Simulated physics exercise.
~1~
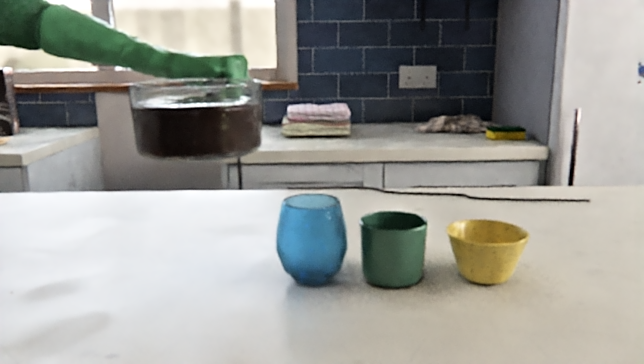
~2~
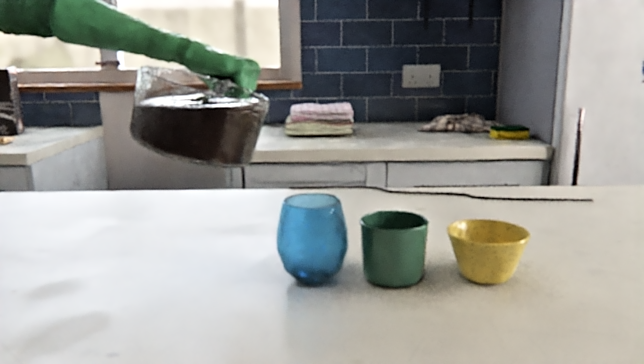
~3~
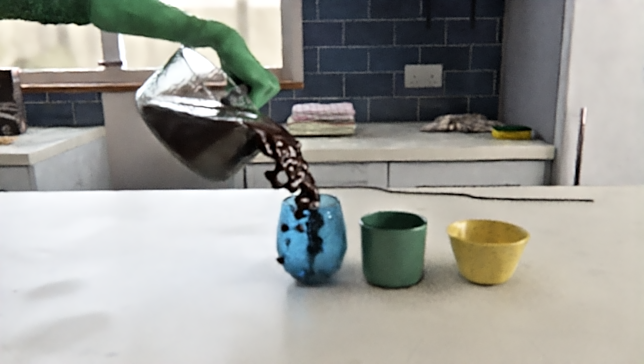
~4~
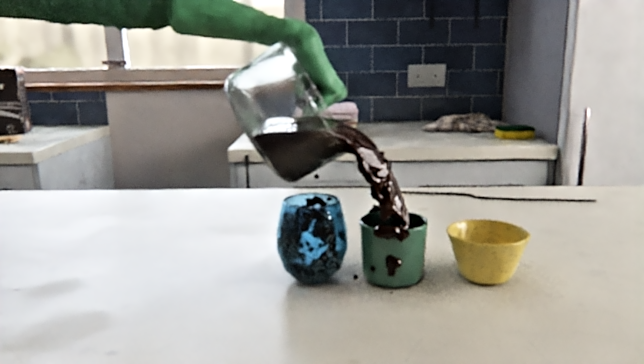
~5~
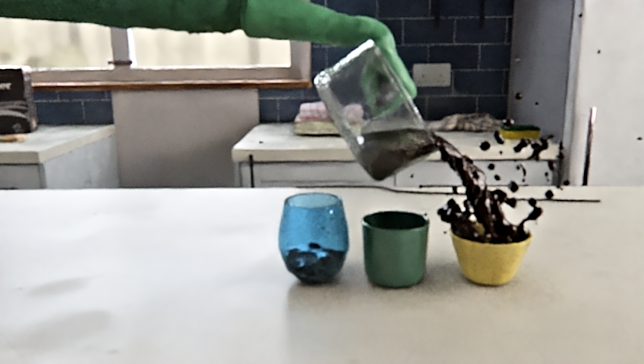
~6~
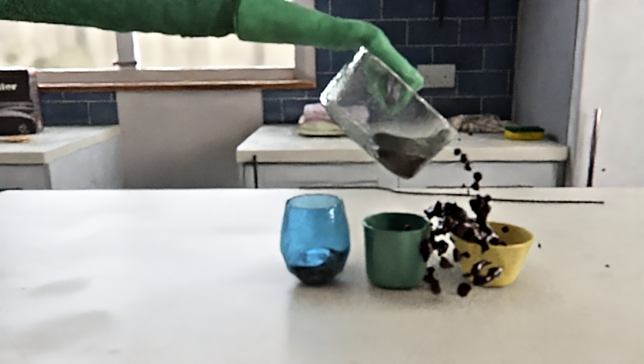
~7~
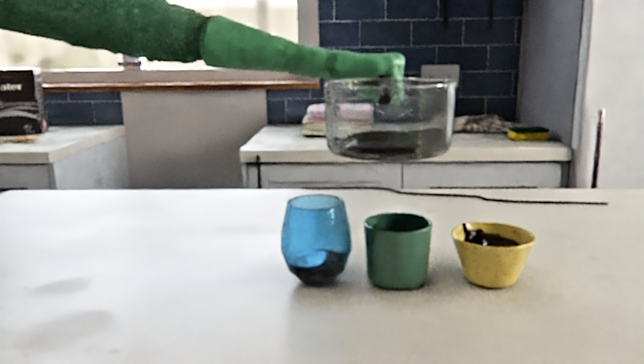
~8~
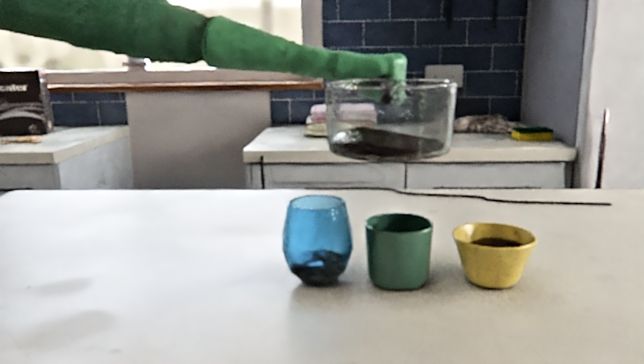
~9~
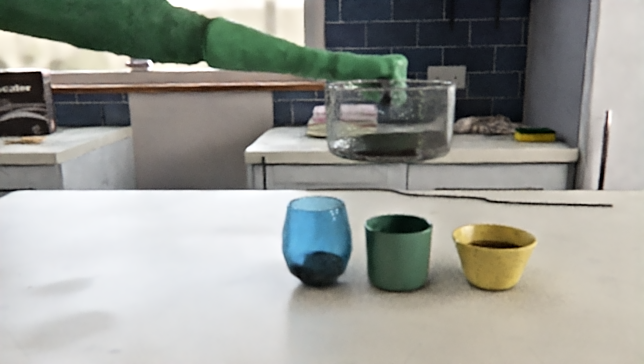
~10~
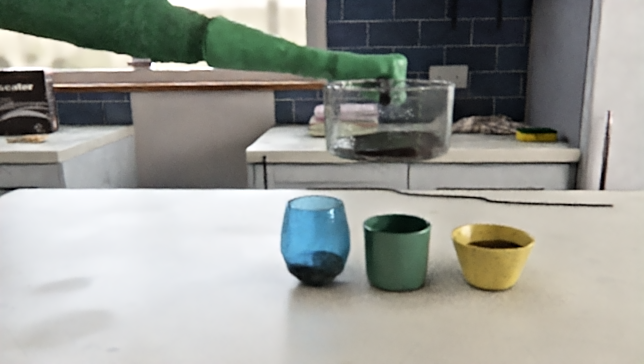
In a kitchen, a green arm pours dark liquid across three cups, then levels the pot.
